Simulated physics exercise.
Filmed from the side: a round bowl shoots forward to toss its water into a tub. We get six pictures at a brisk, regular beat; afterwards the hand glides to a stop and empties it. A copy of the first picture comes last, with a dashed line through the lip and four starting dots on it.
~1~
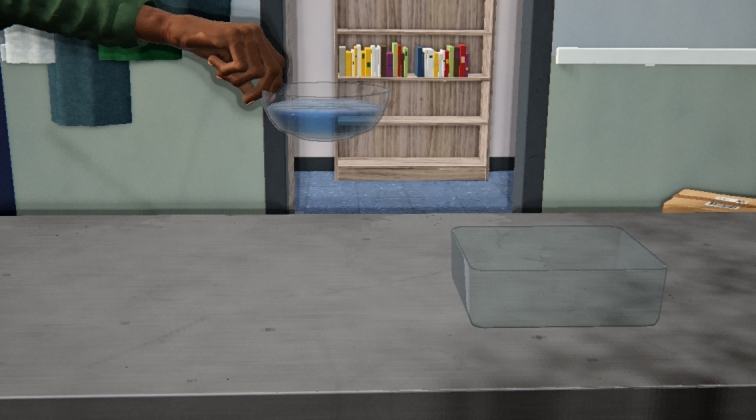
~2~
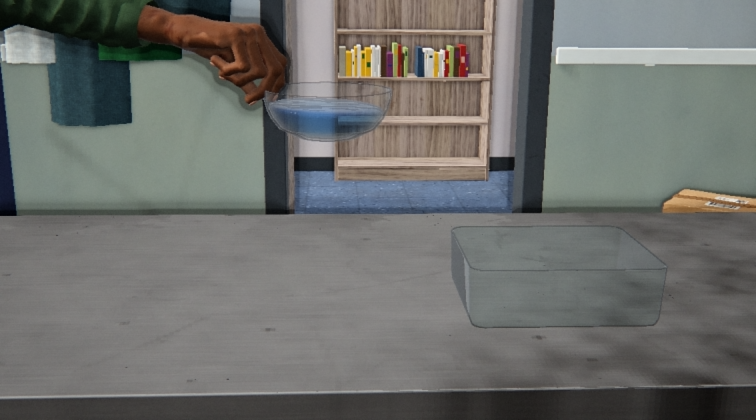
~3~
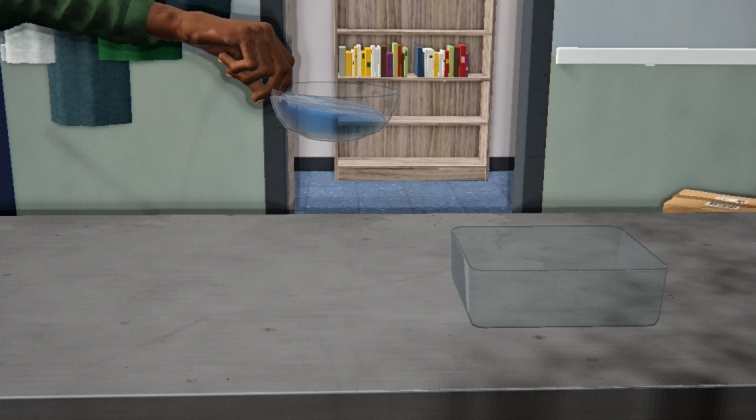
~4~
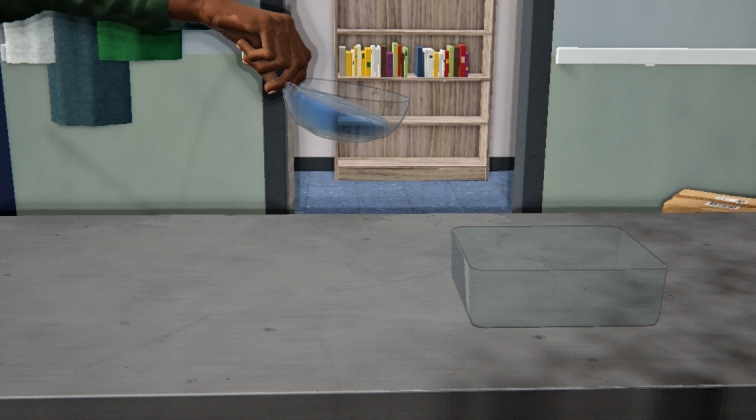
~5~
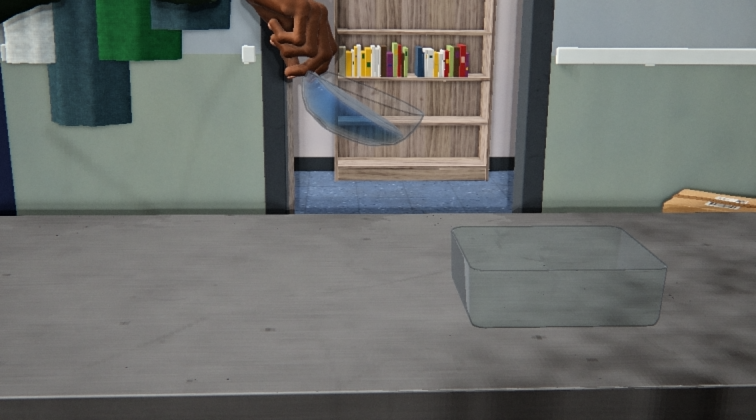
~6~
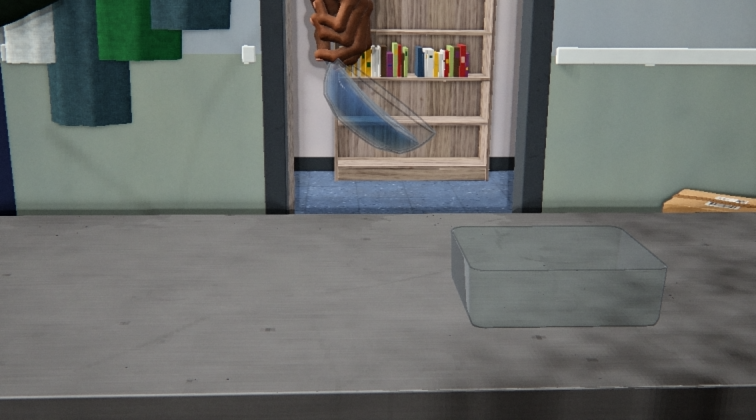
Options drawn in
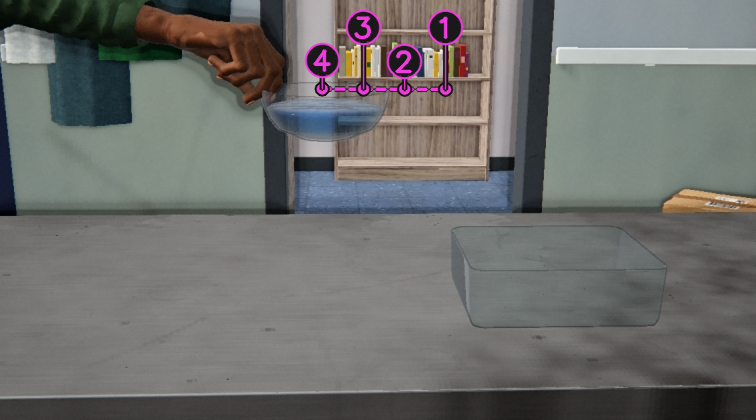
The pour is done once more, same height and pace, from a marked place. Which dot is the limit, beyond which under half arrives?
That is dot 4.
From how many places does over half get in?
All four.
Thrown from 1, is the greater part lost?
No, that is safe.
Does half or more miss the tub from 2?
No.
On the marked copy, 1 at (445, 89); 2 at (404, 89); 3 at (363, 89); 4 at (322, 88).
If 1 is chosen, about 82 % lands in the tub, 15 % falls short and 4 % goes beside or beyond.
If 2 is chosen, about 66 % lands in the tub, 6 % falls short and 29 % goes beside or beyond.
If 3 is chosen, about 70 % lands in the tub, 6 % falls short and 24 % goes beside or beyond.
If 4 is chosen, about 69 % lands in the tub, 14 % falls short and 16 % goes beside or beyond.
